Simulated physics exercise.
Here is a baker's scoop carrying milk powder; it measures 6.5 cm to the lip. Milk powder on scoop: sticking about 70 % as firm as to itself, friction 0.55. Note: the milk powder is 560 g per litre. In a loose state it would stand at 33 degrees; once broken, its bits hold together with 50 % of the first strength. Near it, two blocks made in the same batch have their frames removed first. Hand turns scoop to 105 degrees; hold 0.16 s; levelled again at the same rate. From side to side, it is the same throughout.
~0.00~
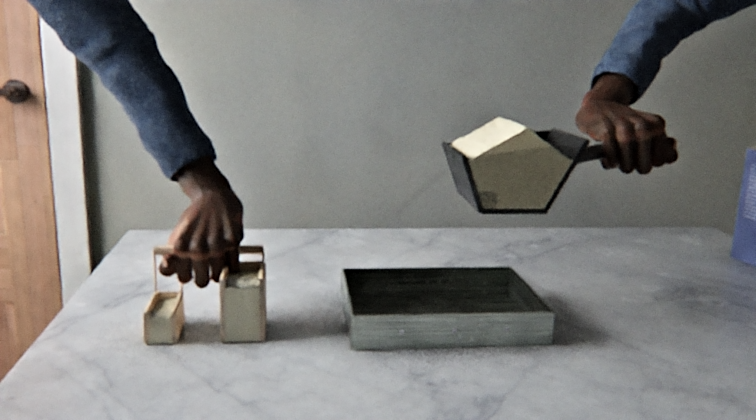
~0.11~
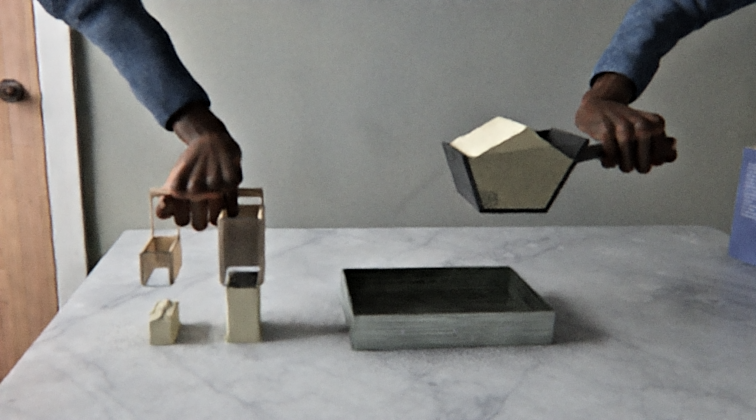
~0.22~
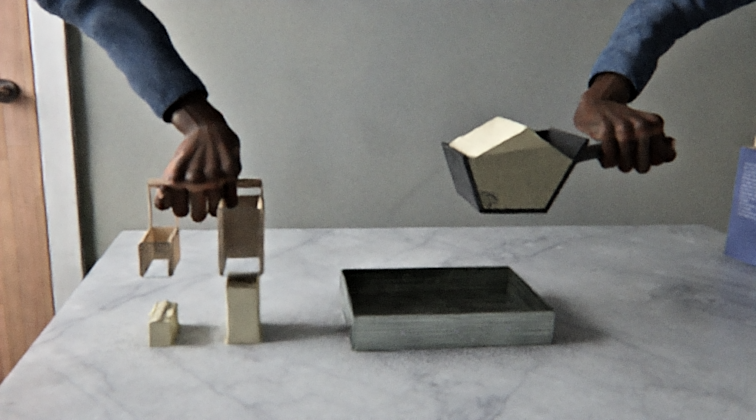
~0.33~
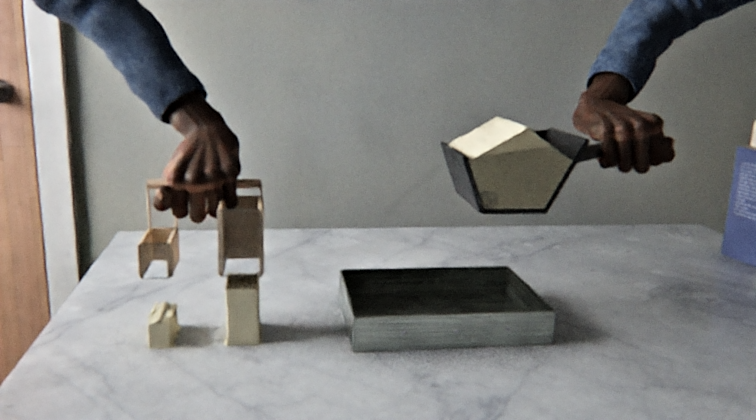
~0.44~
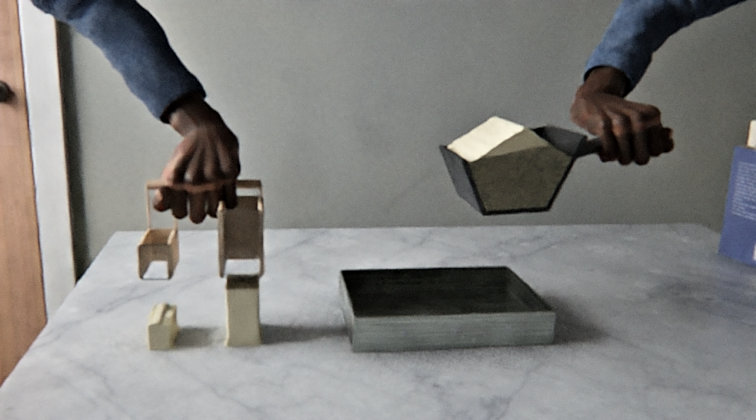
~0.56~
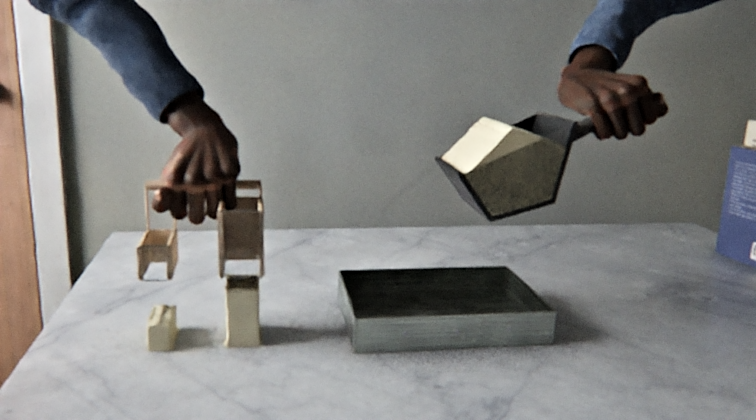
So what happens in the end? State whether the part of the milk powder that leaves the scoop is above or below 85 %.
Below.
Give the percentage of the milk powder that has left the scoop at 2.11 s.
Close to 80 percent.
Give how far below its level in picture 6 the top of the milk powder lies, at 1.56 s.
Roughly 7.0 cm.
After 1.02 s, the scoop is at 76 degrees and 0 % has left it.
After 1.56 s, the scoop is at 102 degrees and 74 % has left it.
After 2.11 s, the scoop is at 34 degrees and 79 % has left it.
After 2.66 s, the scoop is at 0 degrees and 79 % has left it.
After 2.76 s, at the end, the scoop is at 0 degrees and 79 % has left it.
